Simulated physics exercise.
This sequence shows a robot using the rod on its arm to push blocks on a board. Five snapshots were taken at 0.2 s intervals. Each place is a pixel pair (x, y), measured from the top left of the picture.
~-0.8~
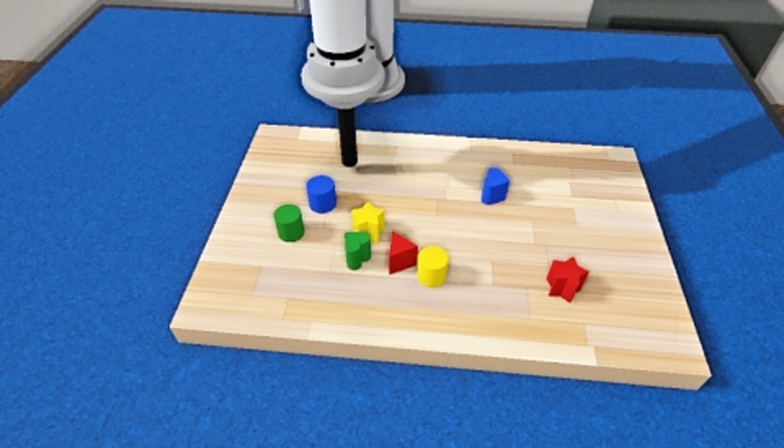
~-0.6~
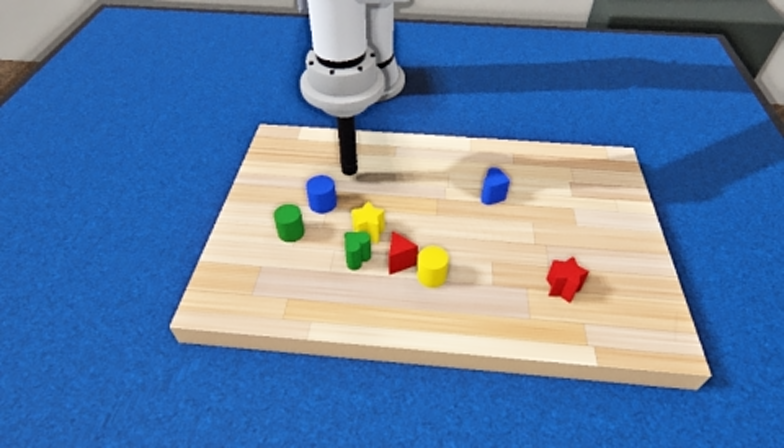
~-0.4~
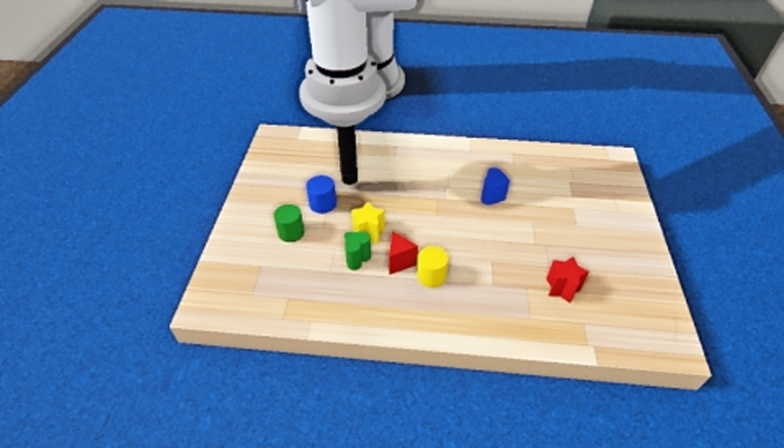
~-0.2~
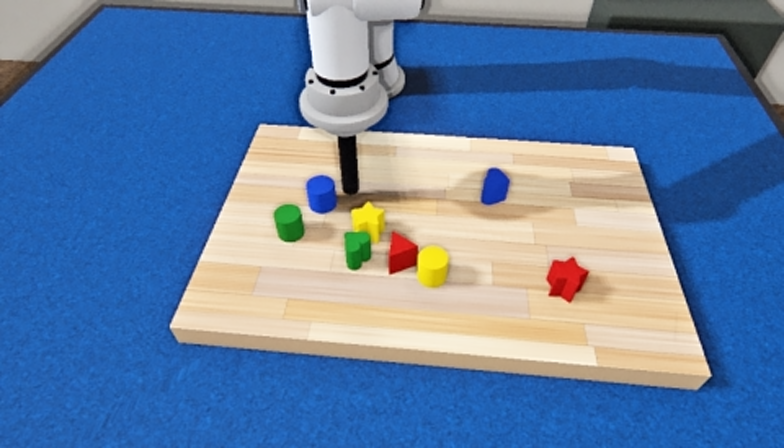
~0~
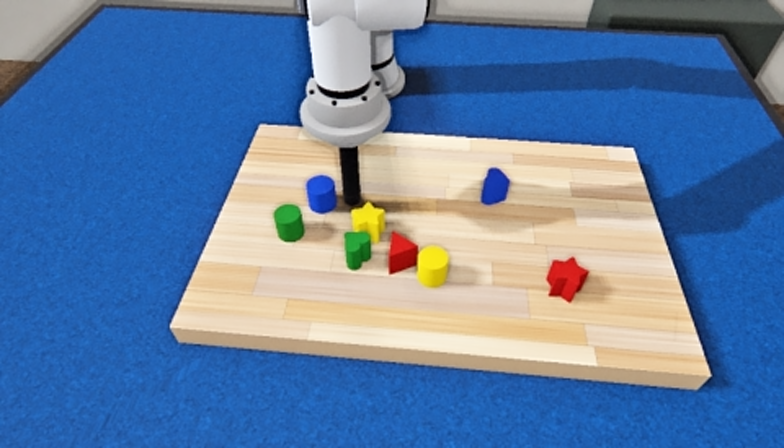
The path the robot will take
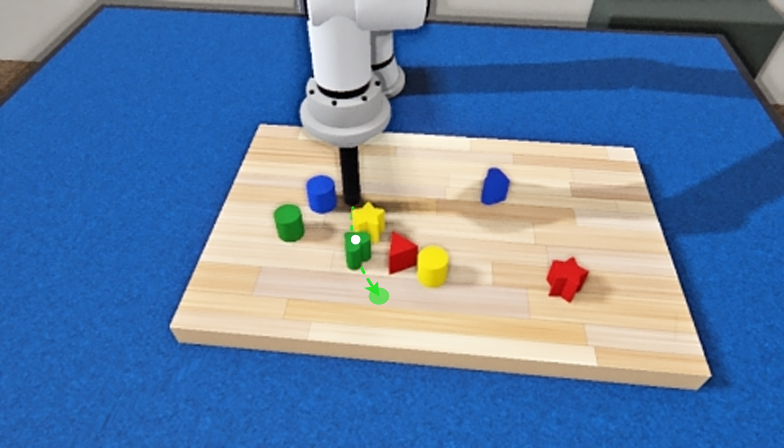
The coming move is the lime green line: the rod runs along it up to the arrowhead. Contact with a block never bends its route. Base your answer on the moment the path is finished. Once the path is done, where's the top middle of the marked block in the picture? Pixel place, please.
Pixel (387, 295).
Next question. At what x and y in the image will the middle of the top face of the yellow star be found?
The centre of its top face lies at (374, 224).
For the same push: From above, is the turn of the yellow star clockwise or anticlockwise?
Counterclockwise rotation.
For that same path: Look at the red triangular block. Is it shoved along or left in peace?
At the end of the path, it will still be in place.
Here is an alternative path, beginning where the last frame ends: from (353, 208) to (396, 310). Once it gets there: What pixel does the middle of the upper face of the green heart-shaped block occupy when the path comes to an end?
About (356, 252).
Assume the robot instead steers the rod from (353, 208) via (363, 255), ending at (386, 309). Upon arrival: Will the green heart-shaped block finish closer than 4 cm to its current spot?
I believe not.
The line goes from (353, 208) over (352, 236) and (360, 266) to (379, 296); the dot is on the green heart-shaped block.
What follows on the original path. One third of the way, rod (352, 229); yellow star (371, 219), turned 40° anticlockwise.
Two thirds of the way, rod (360, 259); green heart-shaped block (367, 262); yellow star (374, 224), turned 85° anticlockwise.
At the end, rod (379, 289); blue disc unmoved; green heart-shaped block (387, 295); yellow star (374, 224), turned 85° anticlockwise; red triangular block unmoved.
